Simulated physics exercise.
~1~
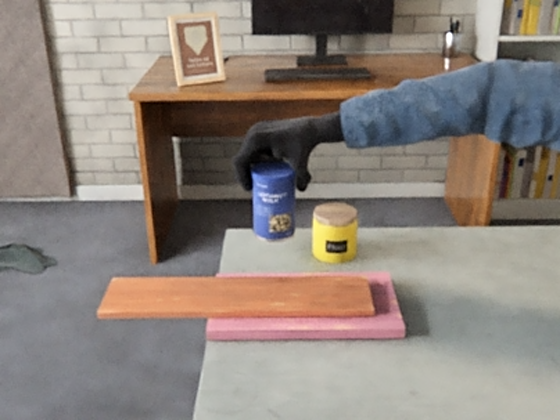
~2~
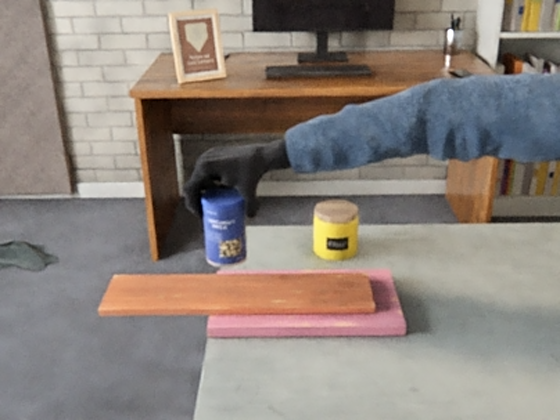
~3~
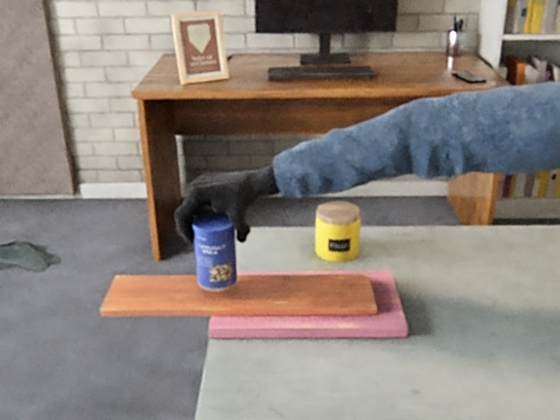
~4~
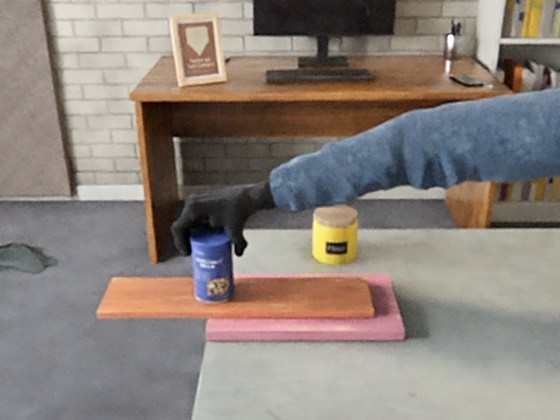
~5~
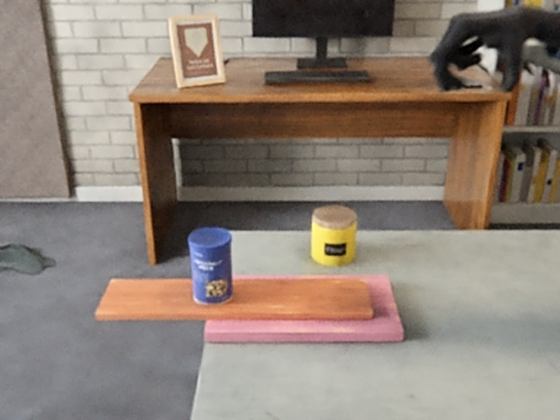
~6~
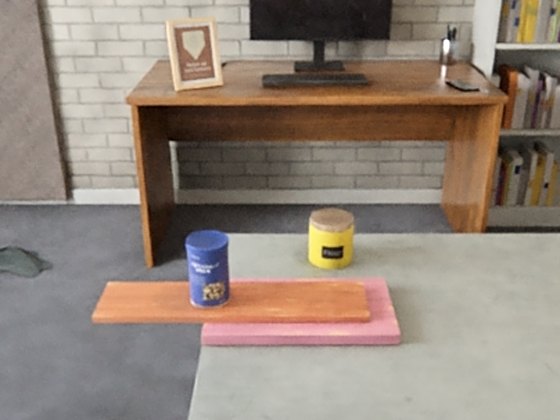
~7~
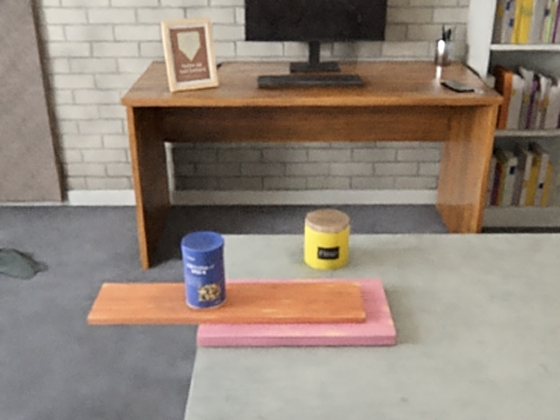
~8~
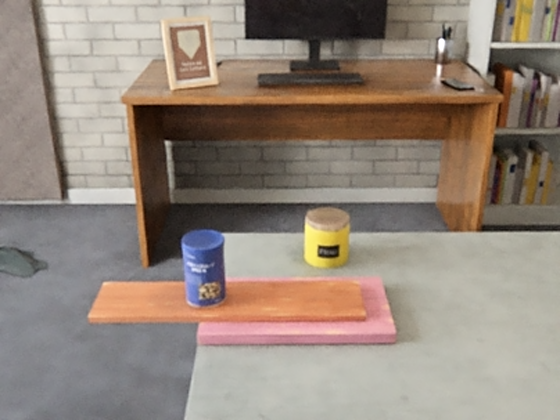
A gloved hand moved a blue tin left from beside a yellow jar and set it on an orange plank that stuck out over the table's end atop a pink slab, then let go and withdrew, and the plank stayed balanced with the tin upright.
